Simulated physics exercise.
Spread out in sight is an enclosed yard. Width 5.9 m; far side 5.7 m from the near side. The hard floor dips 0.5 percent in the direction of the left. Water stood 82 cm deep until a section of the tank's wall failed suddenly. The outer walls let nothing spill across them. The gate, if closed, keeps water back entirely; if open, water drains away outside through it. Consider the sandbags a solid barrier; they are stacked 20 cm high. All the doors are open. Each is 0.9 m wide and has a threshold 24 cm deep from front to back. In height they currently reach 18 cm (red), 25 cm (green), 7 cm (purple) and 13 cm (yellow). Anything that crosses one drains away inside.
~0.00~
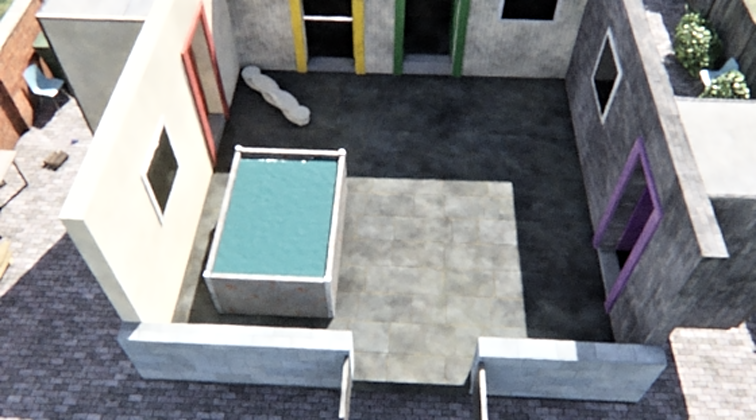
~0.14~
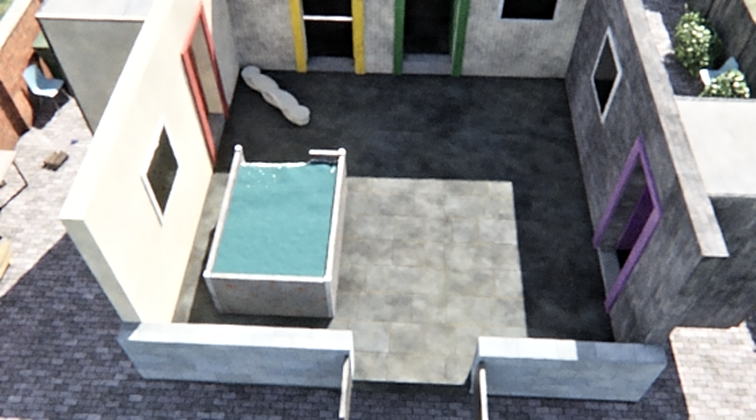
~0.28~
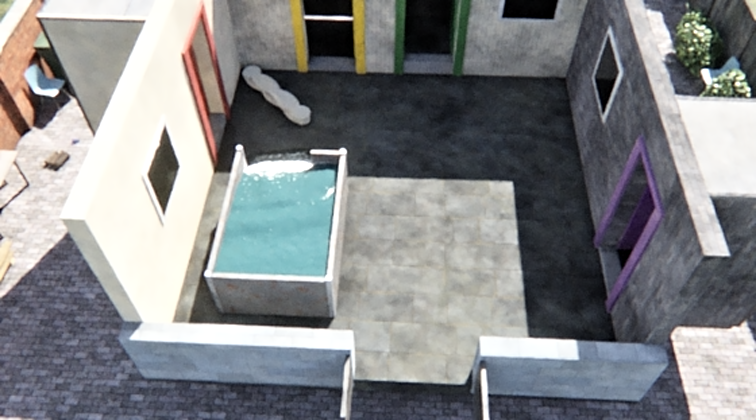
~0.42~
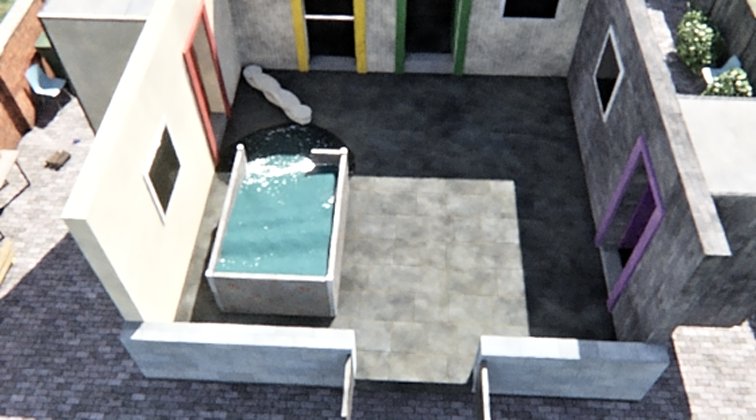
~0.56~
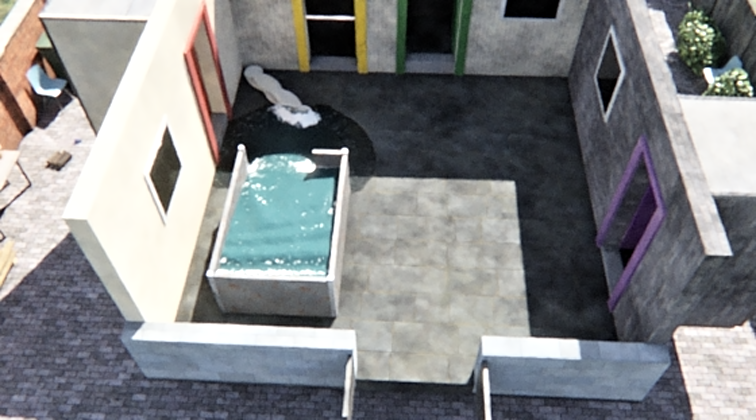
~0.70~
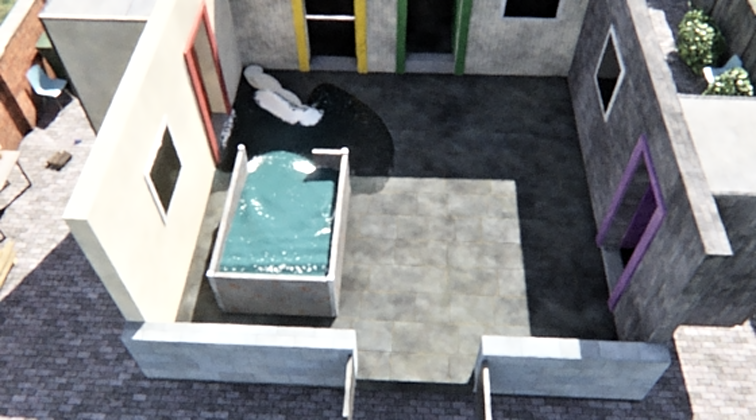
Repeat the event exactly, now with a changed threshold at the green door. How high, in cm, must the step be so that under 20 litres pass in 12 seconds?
Roughly 10 cm.
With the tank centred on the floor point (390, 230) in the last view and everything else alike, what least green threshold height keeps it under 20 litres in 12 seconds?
It must be around 26 cm tall.
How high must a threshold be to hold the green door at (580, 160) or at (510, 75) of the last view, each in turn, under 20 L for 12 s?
Roughly 11.0 cm, then roughly 11.0 cm.
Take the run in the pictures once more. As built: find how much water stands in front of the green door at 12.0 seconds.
8.5 cm.
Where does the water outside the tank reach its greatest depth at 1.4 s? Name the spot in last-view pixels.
At about (243, 72).
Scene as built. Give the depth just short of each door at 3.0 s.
In cm: Red 27, green 16, purple 0, yellow 14.
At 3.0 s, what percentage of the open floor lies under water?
Wet: Close to 40 %.
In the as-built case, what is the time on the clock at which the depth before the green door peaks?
Some 2.4 s, more or less.
After 1.4 s water covers 25 % of the floor, deepest (71 cm) near (243, 72); 6 cm at the green door, 0 litres in over its 25 cm threshold.
After 3.0 s water covers 40 % of the floor, deepest (32 cm) near (249, 85); 16 cm at the green door, 0 litres in over its 25 cm threshold.
After 12.0 s water covers 95 % of the floor, deepest (10 cm) near (263, 357); 8 cm at the green door, 0 litres in over its 25 cm threshold.
At the green door as built, the water arrived by 1.4 s and peaked near 17 cm at 2.4 s.
With a threshold of 9 cm, 27 litres would have come in within the 12 s; with 12 cm, 11 litres. So under 20 litres takes about 10 cm.
